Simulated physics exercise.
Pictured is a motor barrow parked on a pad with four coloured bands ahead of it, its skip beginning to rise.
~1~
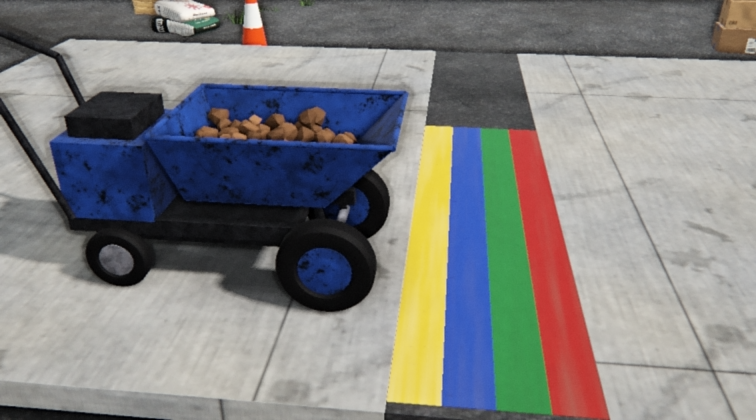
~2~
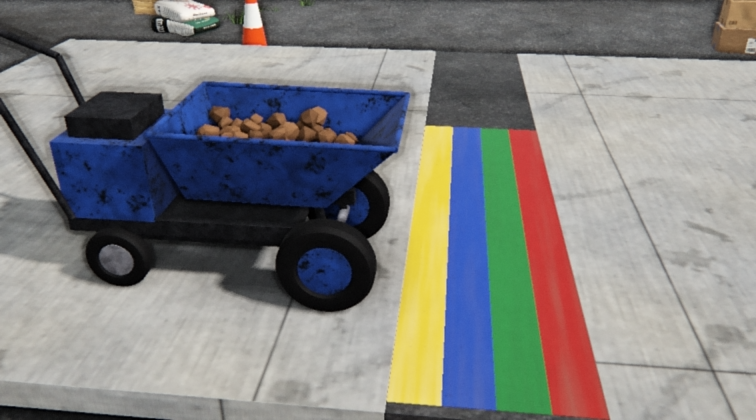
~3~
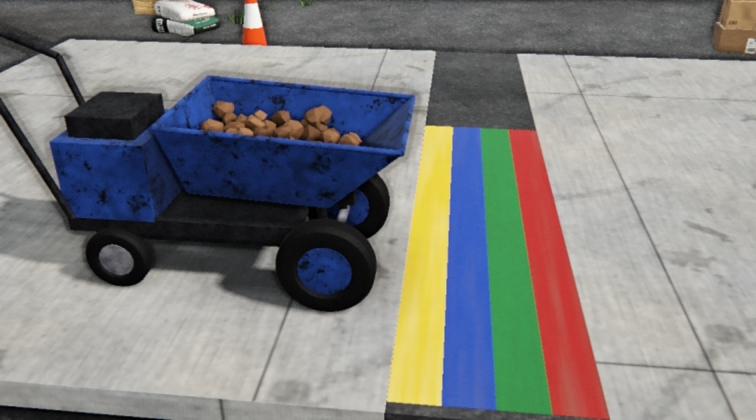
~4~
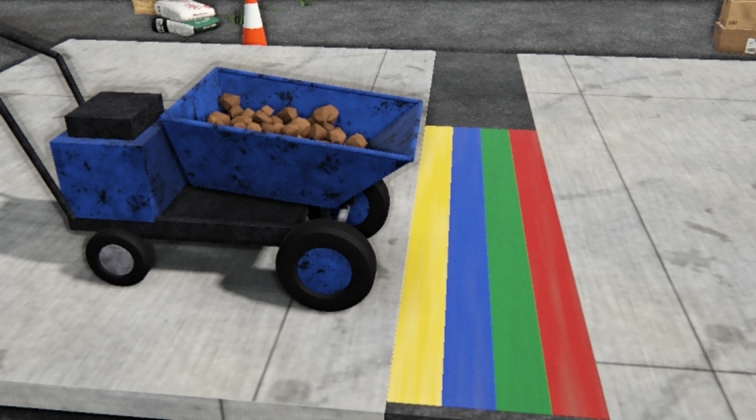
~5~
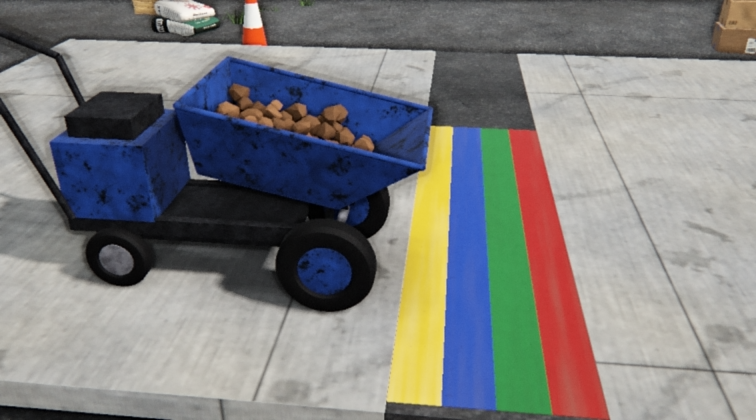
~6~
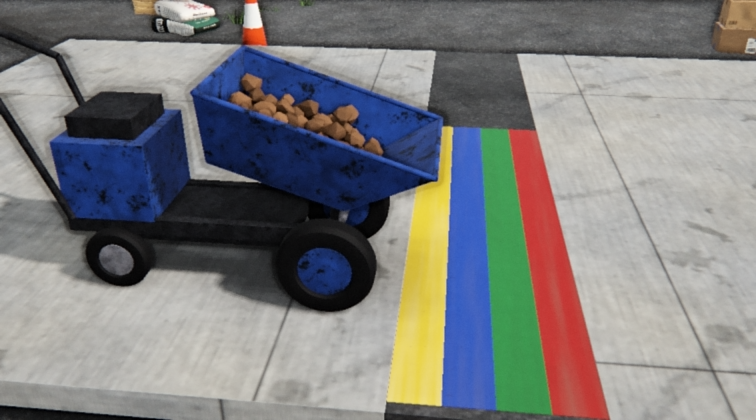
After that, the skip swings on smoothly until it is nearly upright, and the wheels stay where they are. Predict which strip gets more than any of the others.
The green strip gets the most.
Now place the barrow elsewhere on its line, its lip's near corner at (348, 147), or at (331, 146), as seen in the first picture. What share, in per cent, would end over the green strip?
Close to 30 in a hundred, and close to 20 in a hundred.
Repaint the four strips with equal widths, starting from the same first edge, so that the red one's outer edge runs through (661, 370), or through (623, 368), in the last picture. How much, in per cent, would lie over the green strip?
30 and 40 percent, roughly.
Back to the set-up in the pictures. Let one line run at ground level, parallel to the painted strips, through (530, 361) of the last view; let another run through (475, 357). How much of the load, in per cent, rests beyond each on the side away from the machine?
First some 50, then 80 per cent.
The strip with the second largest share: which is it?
In second place: Red.
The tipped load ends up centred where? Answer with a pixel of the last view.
Near pixel (534, 279).
Shortly afterwards, skip tipped steeply; the whole lot in the skip.
Next, skip tipped right over; near half in the skip; a little over the blue strip; near a third over the green strip; a little over the red strip.
Some moments later, skip tipped right over; near a quarter in the skip; a little over the blue strip; near a third over the green strip; near a quarter over the red strip; near a quarter off the paint.
In the end, skip tipped right over; near a quarter in the skip; none at all over the yellow strip; a little over the blue strip; near a third over the green strip; near a quarter over the red strip; near a quarter off the paint.
